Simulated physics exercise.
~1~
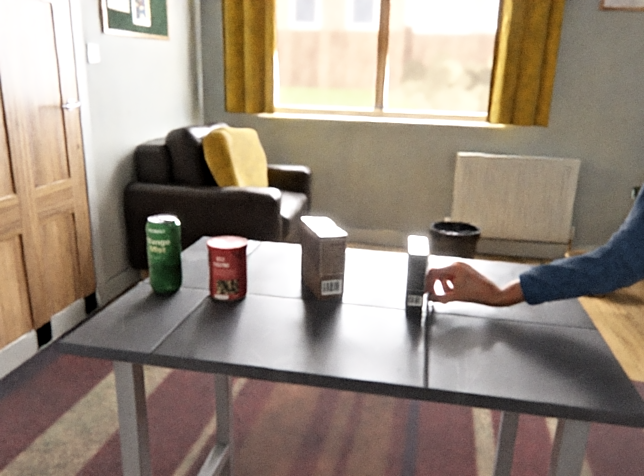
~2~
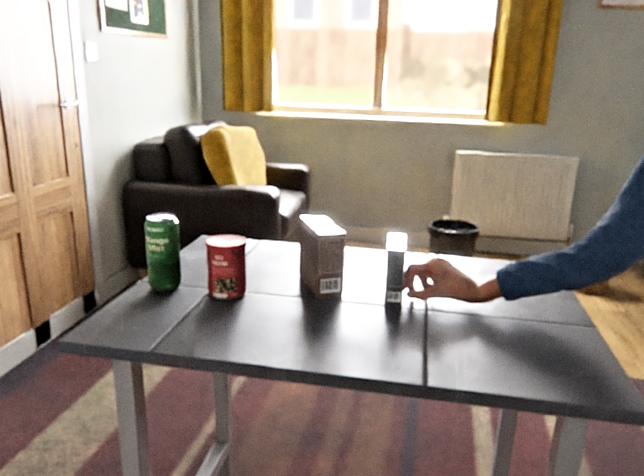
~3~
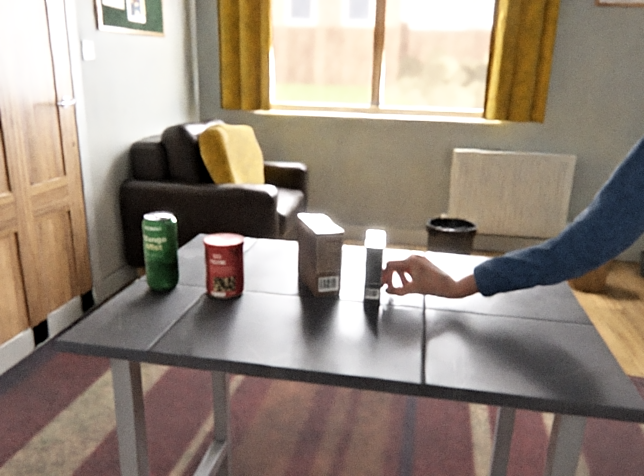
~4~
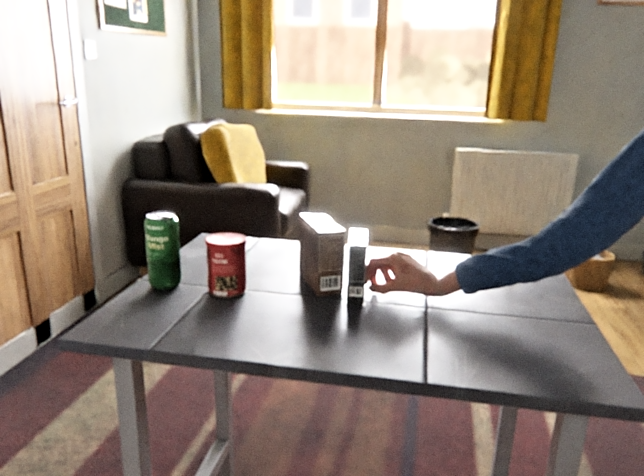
At first, a green can, a red tin, a brown packet and a slim black packet stand in a row on a dark table, with an armchair and a bright window behind them. A hand reaches in from the right, its fingers against the right side of the black packet. The fingers push the upright packet a little to the left. The arm keeps following as the packet slides farther left, closing the gap to the brown packet. In the end, the black packet still stands, close beside the brown one, while the other three items have stayed in place.
